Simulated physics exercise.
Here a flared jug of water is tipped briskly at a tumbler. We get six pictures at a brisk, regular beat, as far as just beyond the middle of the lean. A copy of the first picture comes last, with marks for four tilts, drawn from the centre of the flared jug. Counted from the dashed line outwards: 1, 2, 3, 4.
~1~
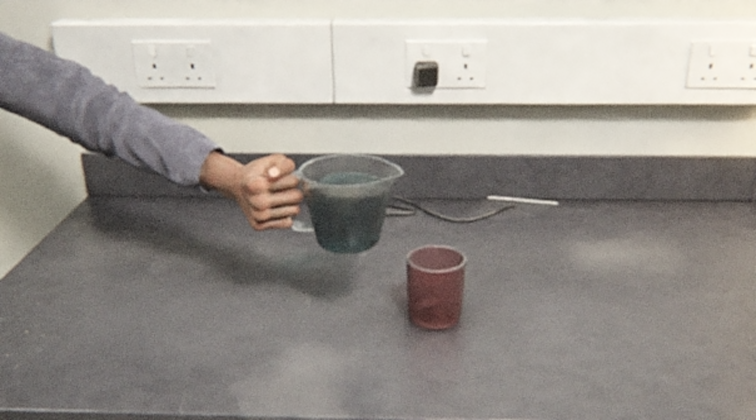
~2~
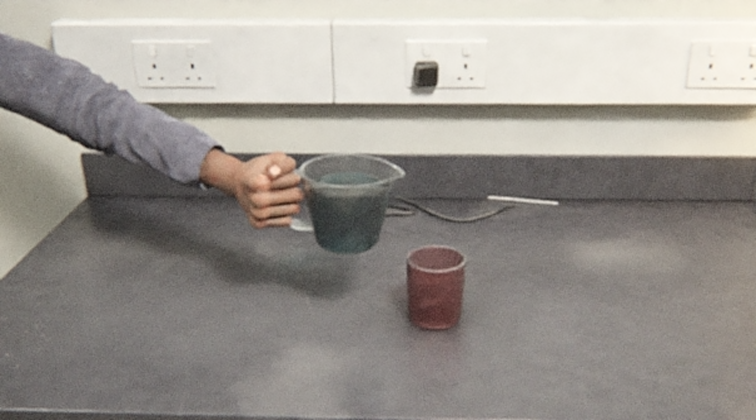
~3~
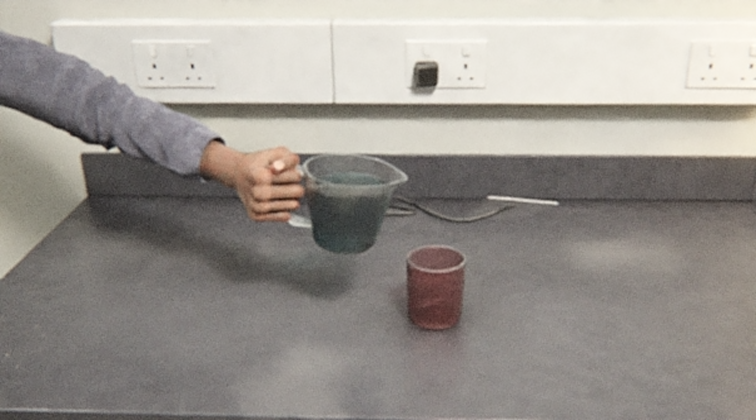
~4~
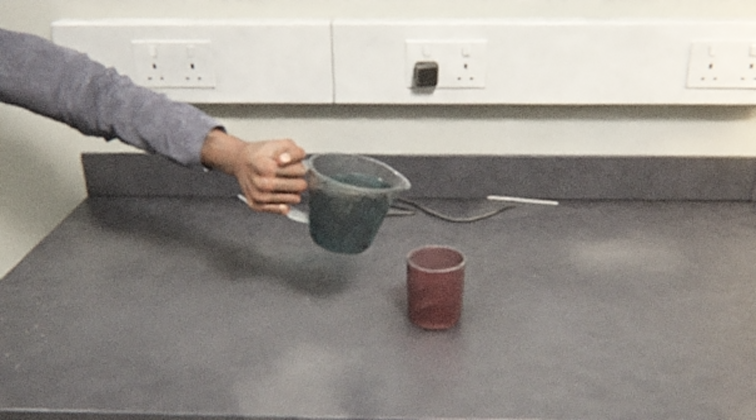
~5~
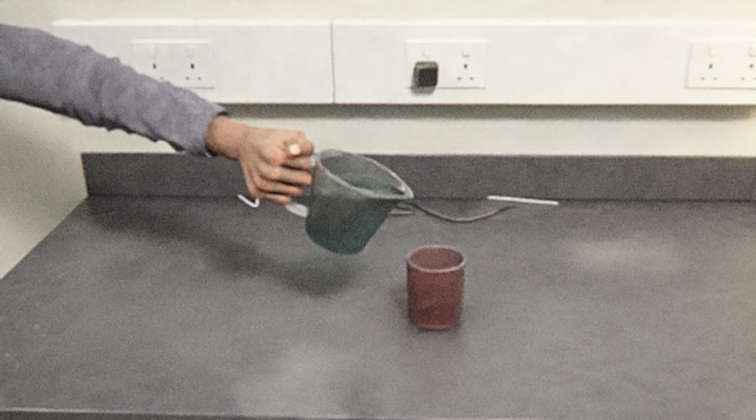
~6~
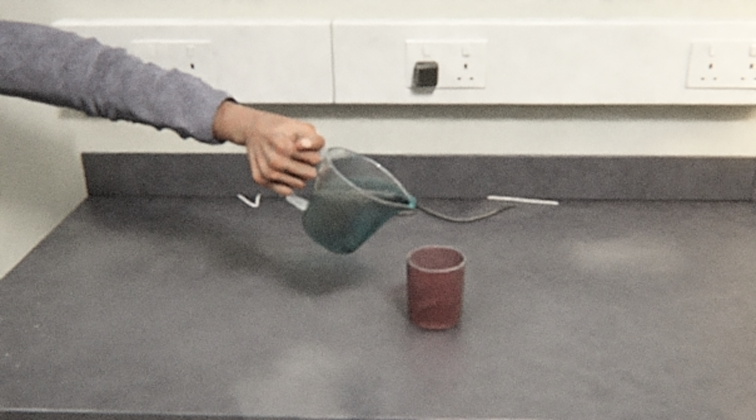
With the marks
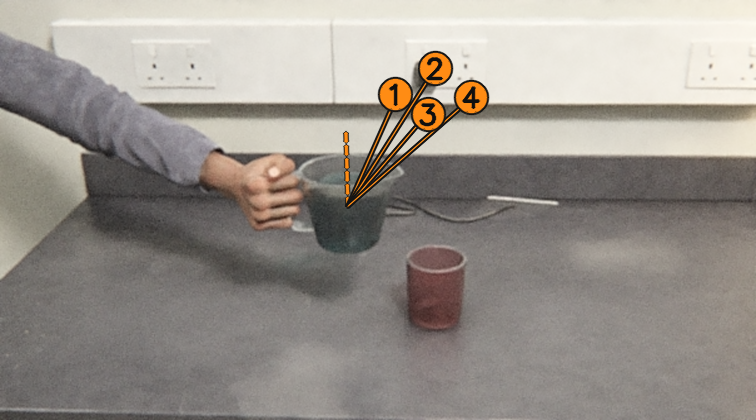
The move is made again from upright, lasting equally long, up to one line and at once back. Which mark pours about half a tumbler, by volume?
I would pick mark 4.
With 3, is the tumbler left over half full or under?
Under.
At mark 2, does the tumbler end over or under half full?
Under half.
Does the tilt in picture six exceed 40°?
No, it does not.
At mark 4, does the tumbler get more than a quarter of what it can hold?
Yes.
On the marked copy, 1 at (390, 111); 2 at (426, 82); 3 at (416, 126); 4 at (459, 109).
For mark 1, the tumbler ends with about 4 % of what it can hold.
For mark 2, the tumbler ends with about 16 % of what it can hold.
For mark 3, the tumbler ends with about 31 % of what it can hold.
For mark 4, the tumbler ends with about 50 % of what it can hold.
